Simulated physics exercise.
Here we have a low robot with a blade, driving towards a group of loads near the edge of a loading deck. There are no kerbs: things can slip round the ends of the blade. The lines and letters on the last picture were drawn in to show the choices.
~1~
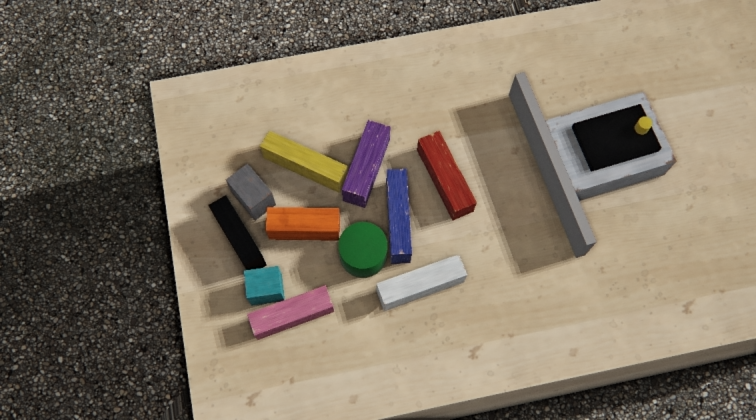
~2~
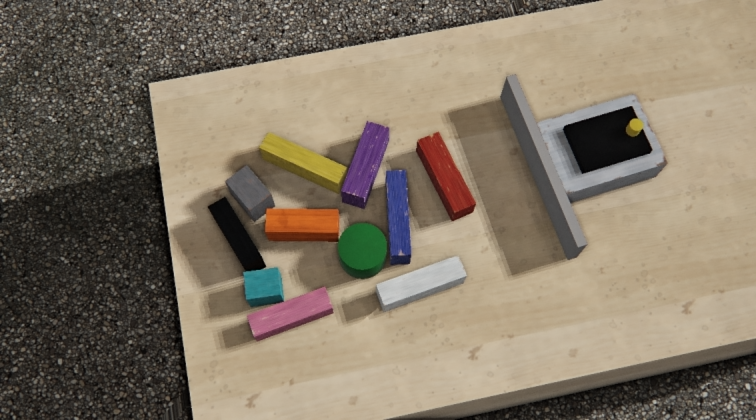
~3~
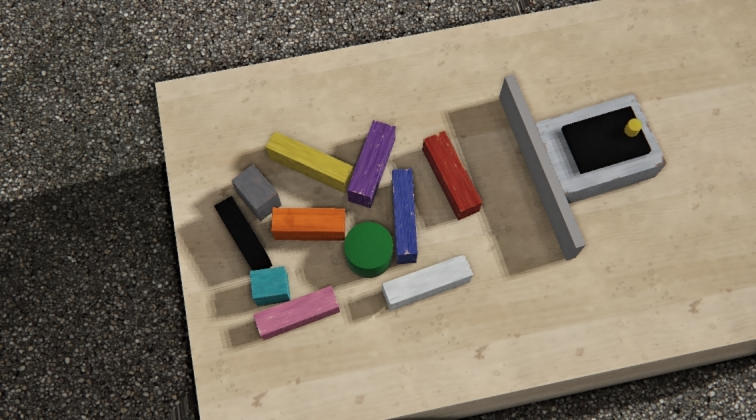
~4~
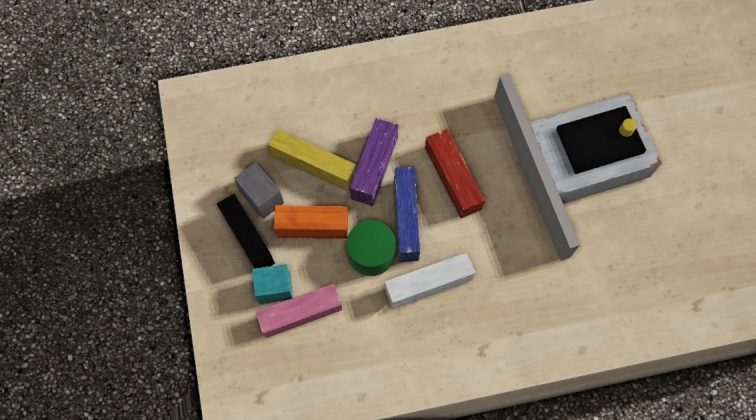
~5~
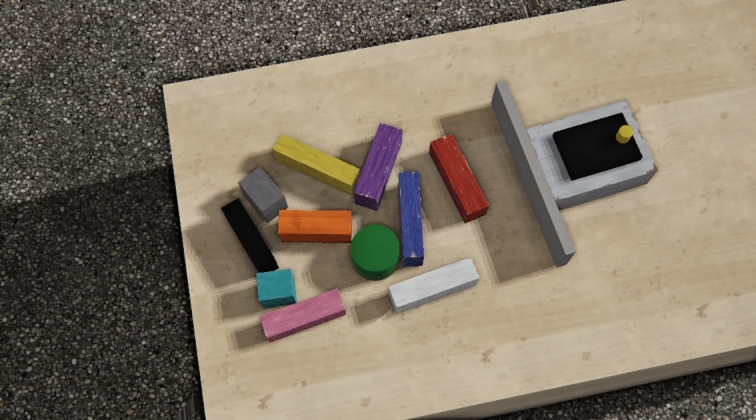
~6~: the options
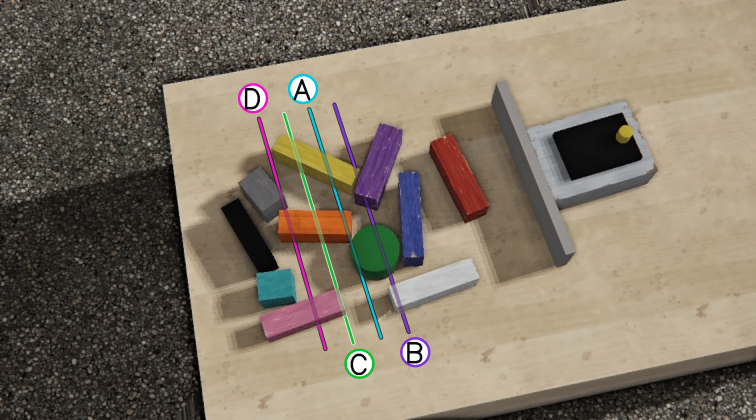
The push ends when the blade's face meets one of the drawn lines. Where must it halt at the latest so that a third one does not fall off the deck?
D is the last line within the limit.
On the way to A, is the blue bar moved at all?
Yes.
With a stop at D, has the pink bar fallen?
Yes.
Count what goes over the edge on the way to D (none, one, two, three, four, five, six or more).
In all, two.
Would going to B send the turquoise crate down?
No.
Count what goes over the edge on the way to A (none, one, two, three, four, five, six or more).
The count is none.
On the marked copy, A at (343, 218); B at (370, 213); C at (317, 223); D at (291, 228).
With D. Early on, robot (506, 164); white bar (428, 287); red bar (424, 185).
Further on, robot (419, 181); black stick (232, 245); pink bar (256, 324).
At the end, robot (351, 194); black stick over the edge; pink bar over the edge; two fallen.
As for the rest, A is within the limit but short; B is within the limit but short; C is within the limit but short.
